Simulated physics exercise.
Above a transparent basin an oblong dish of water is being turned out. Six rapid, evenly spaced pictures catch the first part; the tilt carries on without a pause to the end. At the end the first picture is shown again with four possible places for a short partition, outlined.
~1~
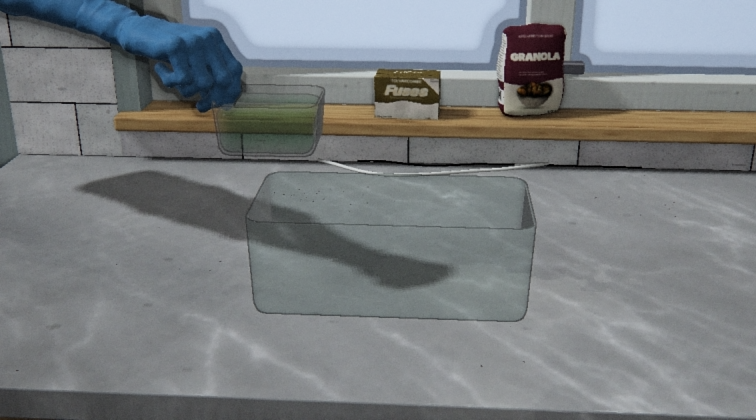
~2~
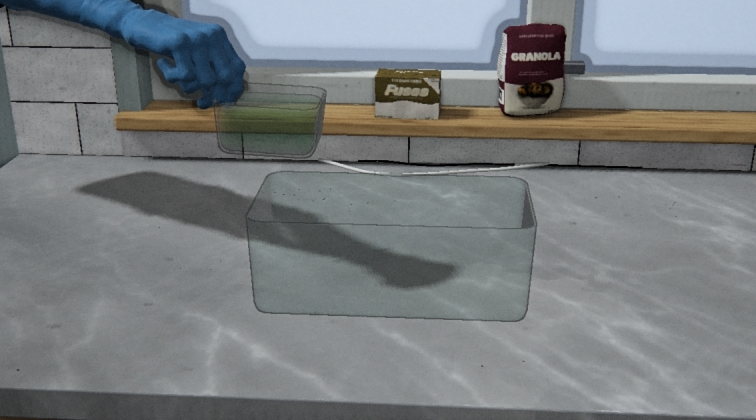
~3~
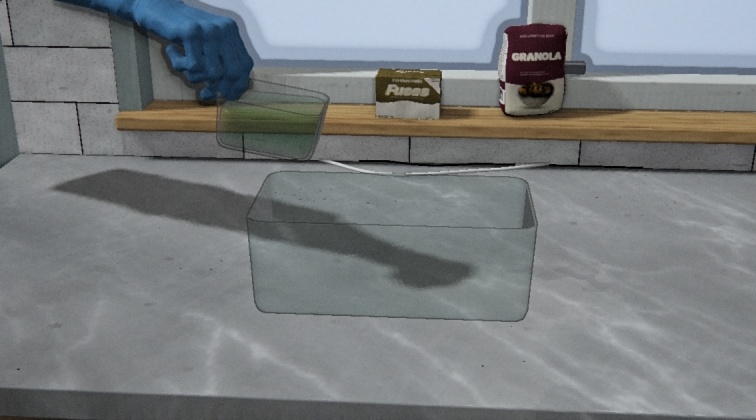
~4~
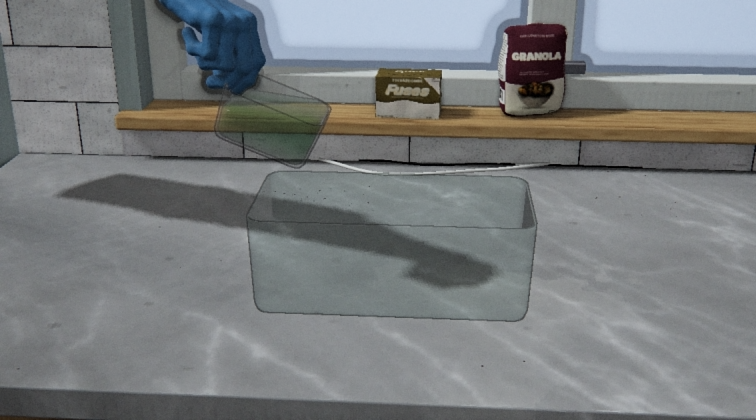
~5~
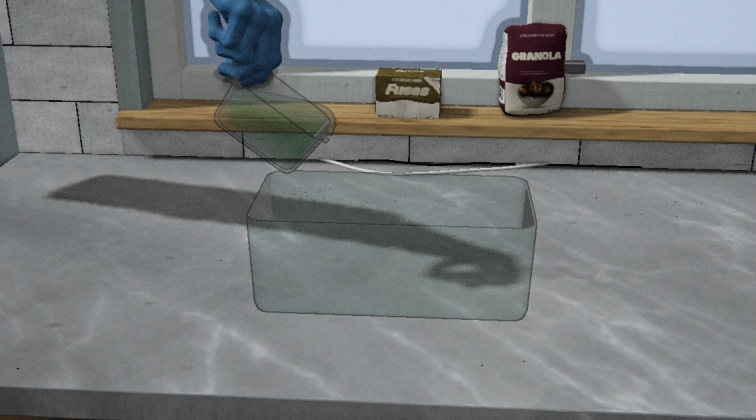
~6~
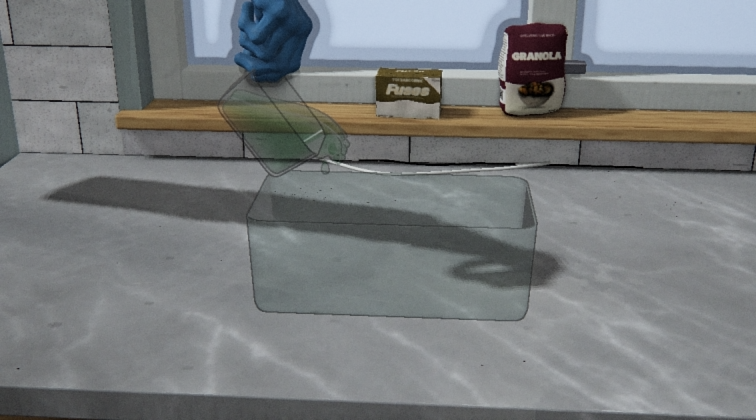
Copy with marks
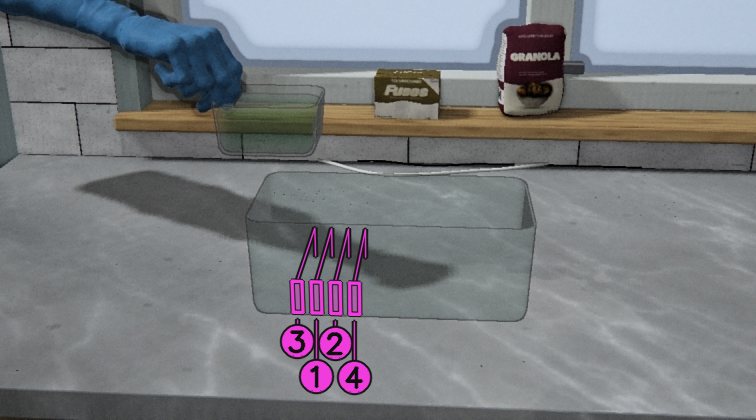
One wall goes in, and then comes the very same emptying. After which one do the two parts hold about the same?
4 beats the others.
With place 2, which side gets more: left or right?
More ends on the right.
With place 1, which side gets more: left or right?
The right one.
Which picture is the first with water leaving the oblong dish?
Picture 4.
In magenta, 1 at (316, 320); 2 at (335, 321); 3 at (297, 319); 4 at (354, 321).
If 1 is chosen, about 14 % ends left of the wall and 85 % right of it.
If 2 is chosen, about 26 % ends left of the wall and 73 % right of it.
If 3 is chosen, about 4 % ends left of the wall and 95 % right of it.
If 4 is chosen, about 50 % ends left of the wall and 48 % right of it; 3 % is lost outside.
